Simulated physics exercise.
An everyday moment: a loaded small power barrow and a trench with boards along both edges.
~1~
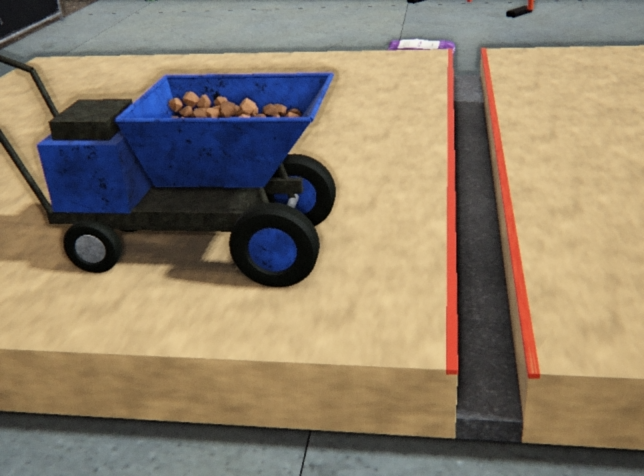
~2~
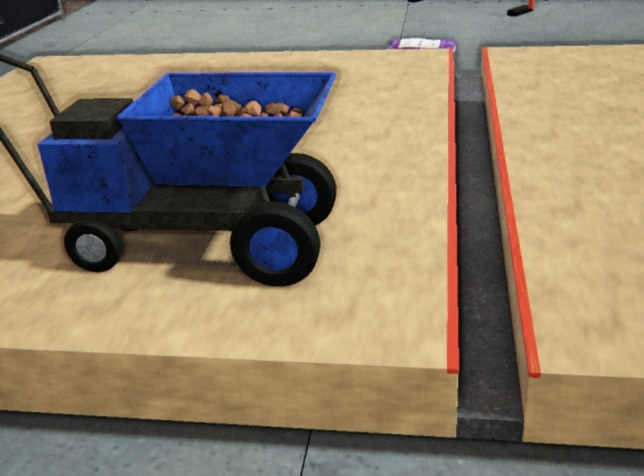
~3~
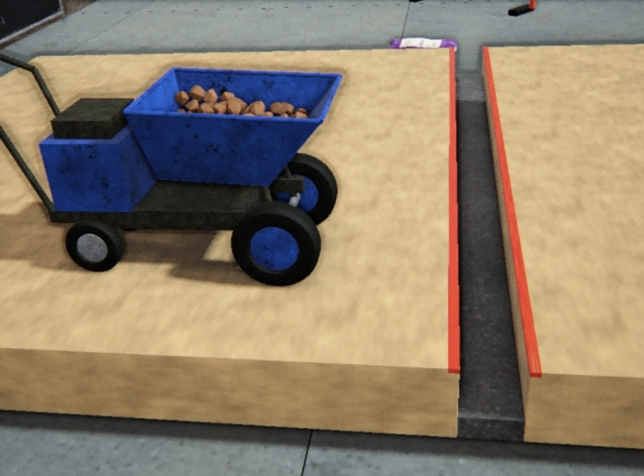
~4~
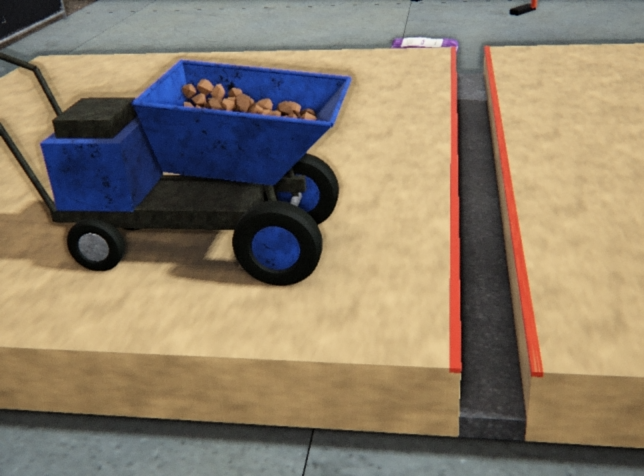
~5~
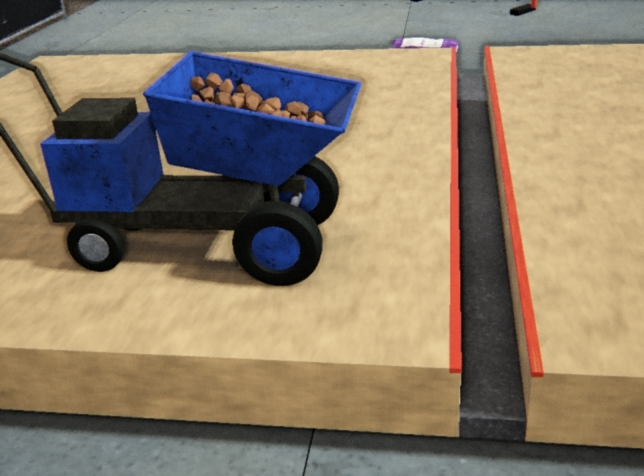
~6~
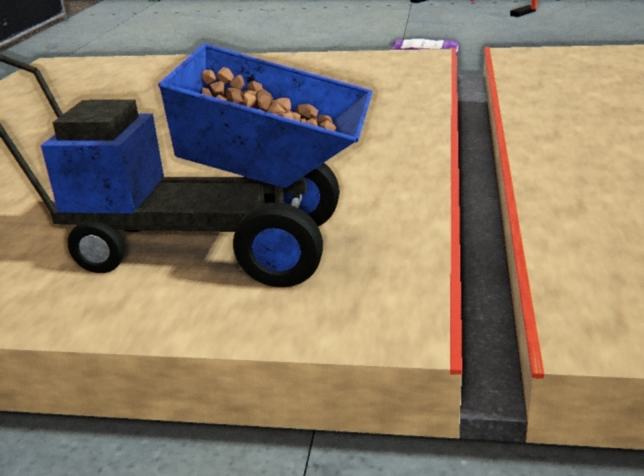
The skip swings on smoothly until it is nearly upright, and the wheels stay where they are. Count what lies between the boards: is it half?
In the trench: Over half.
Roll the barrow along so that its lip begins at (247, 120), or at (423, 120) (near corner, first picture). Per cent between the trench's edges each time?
Roughly 20 per cent, and 0 per cent.
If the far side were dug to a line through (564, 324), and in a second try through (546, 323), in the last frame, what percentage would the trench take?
First some 70, then 70 per cent.
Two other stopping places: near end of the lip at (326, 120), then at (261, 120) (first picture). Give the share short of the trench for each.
The first gives 10 %, the second 60 %.
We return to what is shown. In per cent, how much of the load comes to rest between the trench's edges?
Close to 70 per cent.
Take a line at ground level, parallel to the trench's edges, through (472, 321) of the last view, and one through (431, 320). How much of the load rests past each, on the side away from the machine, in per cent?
In turn 60 and 90 in a hundred.
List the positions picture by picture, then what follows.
In the first picture, lip of the skip at (310, 120), level; top of the load at (227, 113), clay clods; first edge of the trench at (452, 320); far edge at (526, 323), the trench under half as wide as the skip, and about as deep as wide.
In the second picture, lip of the skip at (313, 120), level; top of the load at (229, 111).
In the third picture, lip of the skip at (320, 122), tipped barely; top of the load at (234, 109).
In the fourth picture, lip of the skip at (331, 125), tipped a little; top of the load at (212, 108).
In the fifth picture, lip of the skip at (342, 131), tipped a little; top of the load at (221, 103).
In the sixth picture, lip of the skip at (356, 140), tipped clearly; top of the load at (218, 106); first edge of the trench at (456, 320); far edge at (531, 322).
Soon, skip tipped steeply; all in the skip.
A while on, skip tipped right over; nearly all in the skip; a stray few short of the trench.
Towards the end, skip tipped right over; about a third in the skip; about a quarter short of the trench; about a third in or heaped over the trench; a stray few beyond it.
Finally, skip tipped right over; a small part in the skip; about a quarter short of the trench; about two thirds in or heaped over the trench; a stray few beyond it.
